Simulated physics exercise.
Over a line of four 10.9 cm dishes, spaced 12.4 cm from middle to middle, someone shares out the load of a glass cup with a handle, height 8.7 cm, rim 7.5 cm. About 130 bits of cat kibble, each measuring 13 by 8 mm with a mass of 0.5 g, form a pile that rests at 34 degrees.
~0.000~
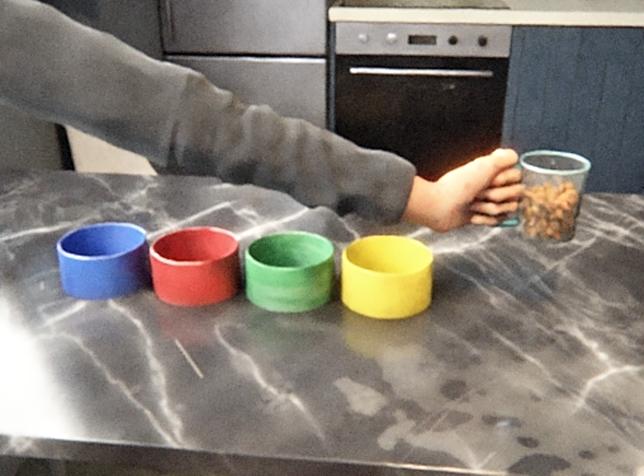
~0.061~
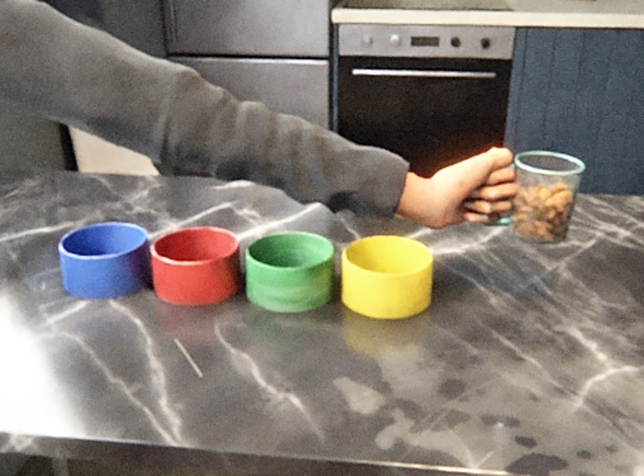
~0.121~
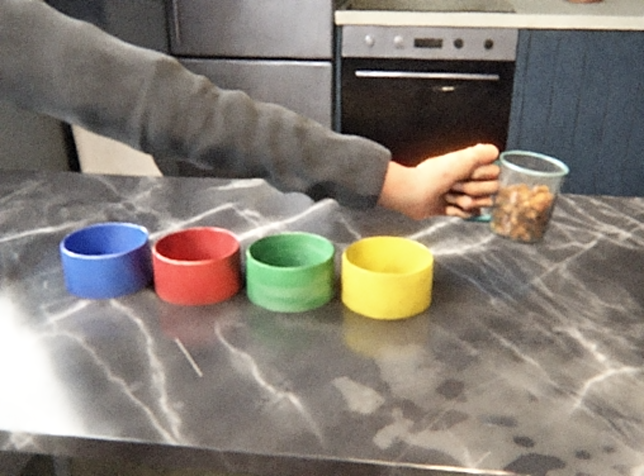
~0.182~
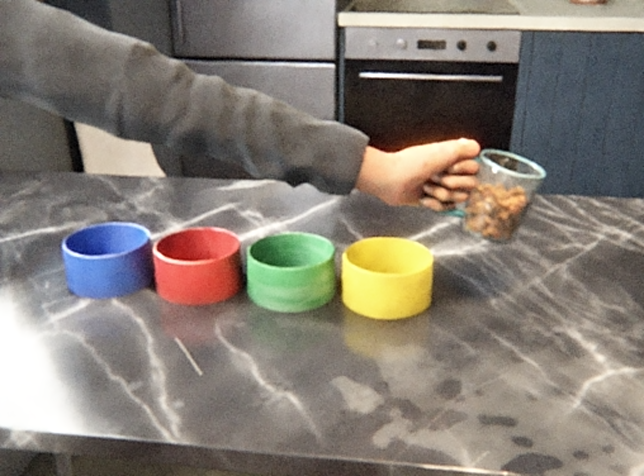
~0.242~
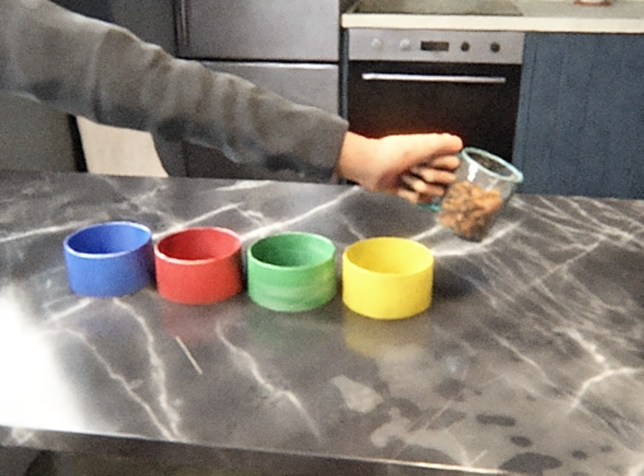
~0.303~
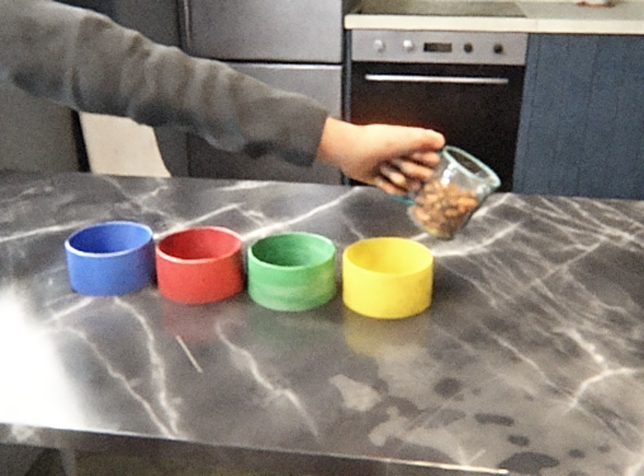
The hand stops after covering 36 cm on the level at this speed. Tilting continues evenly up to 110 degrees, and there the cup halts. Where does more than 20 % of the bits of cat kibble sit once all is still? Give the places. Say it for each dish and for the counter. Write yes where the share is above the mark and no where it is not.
Red: No, blue: No, green: Yes, yellow: No, counter: No.
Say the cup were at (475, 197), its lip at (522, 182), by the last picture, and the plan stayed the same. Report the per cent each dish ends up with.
The red dish keeps 0, the blue one 0, the green one 80 and the yellow one 0.
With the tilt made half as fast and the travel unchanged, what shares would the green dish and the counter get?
Then green 100 and counter 0.
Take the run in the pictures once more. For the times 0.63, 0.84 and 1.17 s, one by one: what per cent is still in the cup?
Series: 100 / 100 / 75 per cent.
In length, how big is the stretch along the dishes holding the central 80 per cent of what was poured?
5 centimetres.
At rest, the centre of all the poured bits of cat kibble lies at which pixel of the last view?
I'd say roughly (300, 279).
Then, at 0.63 s, tilt 70 degrees; cup holds 100 %.
Then, at 0.84 s, tilt 95 degrees; cup holds 100 %.
After 1.17 s, tilt 110 degrees; cup holds 75 %, green 25 %.
At rest (2.6 s), red 0 %, blue 0 %, green 90 %, yellow 0 %, counter 0 %, cup 10 %.
